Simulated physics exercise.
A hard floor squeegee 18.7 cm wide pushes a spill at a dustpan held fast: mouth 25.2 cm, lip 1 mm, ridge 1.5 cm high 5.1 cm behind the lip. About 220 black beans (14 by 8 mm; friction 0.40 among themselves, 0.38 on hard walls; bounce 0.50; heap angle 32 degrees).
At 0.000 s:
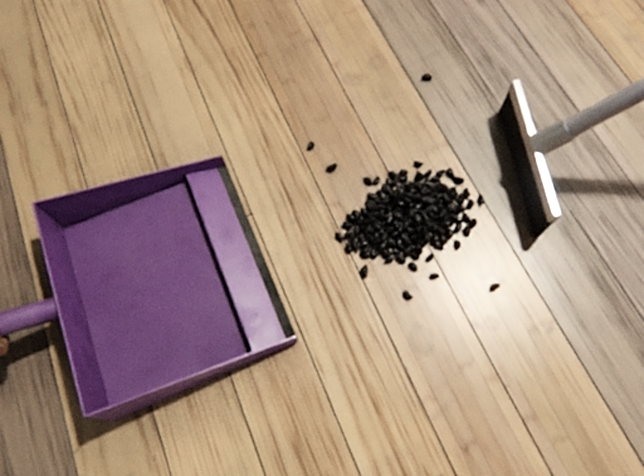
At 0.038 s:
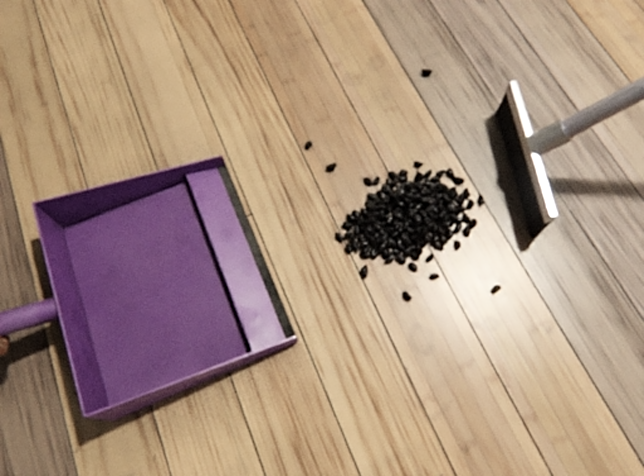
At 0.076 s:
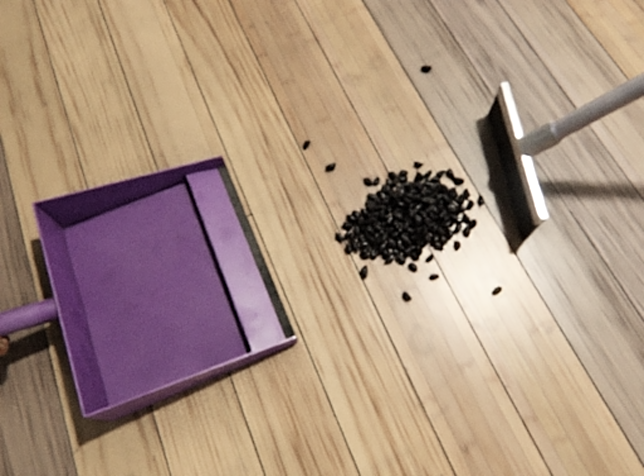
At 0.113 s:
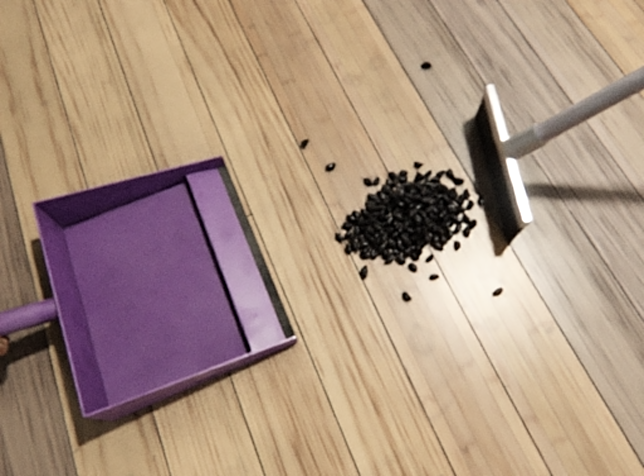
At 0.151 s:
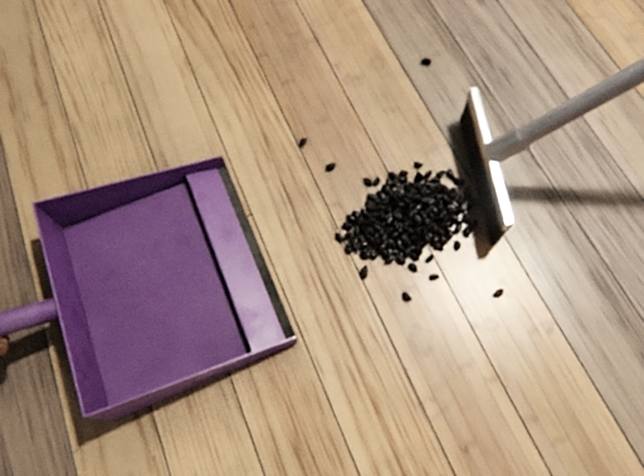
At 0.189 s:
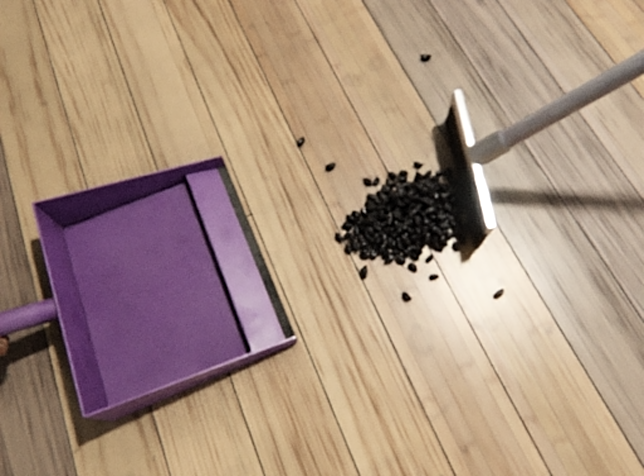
A light wooden plank floor is seen from above at a slant, in a view that stays still. A purple dustpan sits at the left with its handle held at the edge, a heap of small black beans lies right of centre with a few strays around it, and a grey-handled squeegee stands at the right. The squeegee slides left and presses into the heap's right side, shifting the nearest beans slightly, while the dustpan stays still.
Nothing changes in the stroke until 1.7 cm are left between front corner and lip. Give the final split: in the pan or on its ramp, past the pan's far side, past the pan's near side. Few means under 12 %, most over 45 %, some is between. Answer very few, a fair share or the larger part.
Pan: A fair share, far side: Very few, near side: Very few.
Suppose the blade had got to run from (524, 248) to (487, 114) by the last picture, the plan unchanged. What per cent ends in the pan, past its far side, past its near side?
Pan 0, far 0, near 15.
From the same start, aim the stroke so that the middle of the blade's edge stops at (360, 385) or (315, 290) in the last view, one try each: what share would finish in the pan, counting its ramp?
About 0 and 15 per cent.
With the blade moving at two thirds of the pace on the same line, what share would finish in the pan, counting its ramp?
Then about 25 per cent.
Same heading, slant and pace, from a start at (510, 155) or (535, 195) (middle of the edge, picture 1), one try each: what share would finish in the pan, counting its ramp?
About 20 and 30 per cent.
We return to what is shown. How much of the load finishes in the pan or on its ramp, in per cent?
Roughly 30 per cent.
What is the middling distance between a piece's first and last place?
Roughly 20 cm.
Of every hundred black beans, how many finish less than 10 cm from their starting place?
Some 5 per cent.
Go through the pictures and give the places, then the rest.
Blade from (553, 217) to (514, 88), moved 0.0 cm, 0 of the pieces shifted so far; middle of the pieces at (408, 212); pan at (159, 287), in the first frame.
Blade from (549, 218) to (511, 89), moved 0.4 cm, 1 of the pieces shifted so far; middle of the pieces at (408, 212), in the second frame.
Blade from (540, 220) to (502, 91), moved 1.6 cm, 3 of the pieces shifted so far; middle of the pieces at (408, 212), in the third frame.
Blade from (524, 223) to (488, 93), moved 3.4 cm, 3 of the pieces shifted so far; middle of the pieces at (408, 212), in the fourth frame.
Blade from (506, 226) to (472, 96), moved 5.4 cm, 4 of the pieces shifted so far; middle of the pieces at (408, 212), in the fifth frame.
Blade from (488, 228) to (456, 98), moved 7.5 cm, 27 of the pieces shifted so far; middle of the pieces at (408, 212); pan at (158, 288). The blade's pace is about 0.54 m/s, heading 14 degrees away from the viewer's side, in the sixth frame.
Then, at 0.41 s, middle of the blade 16 cm from the lip; 0 % over the lip, far side 0 %, near side 0 %.
After 0.55 s, middle of the blade 8 cm from the lip; 0 % over the lip, far side 0 %, near side 0 %.
Then, at 0.82 s, middle of the blade 4 cm from the lip; 30 % over the lip, far side 5 %, near side 0 %.
By 2.4 s all is still; pan 30 %, far side 5 %, near side 5 %, in front of the lip or behind the blade 60 %.
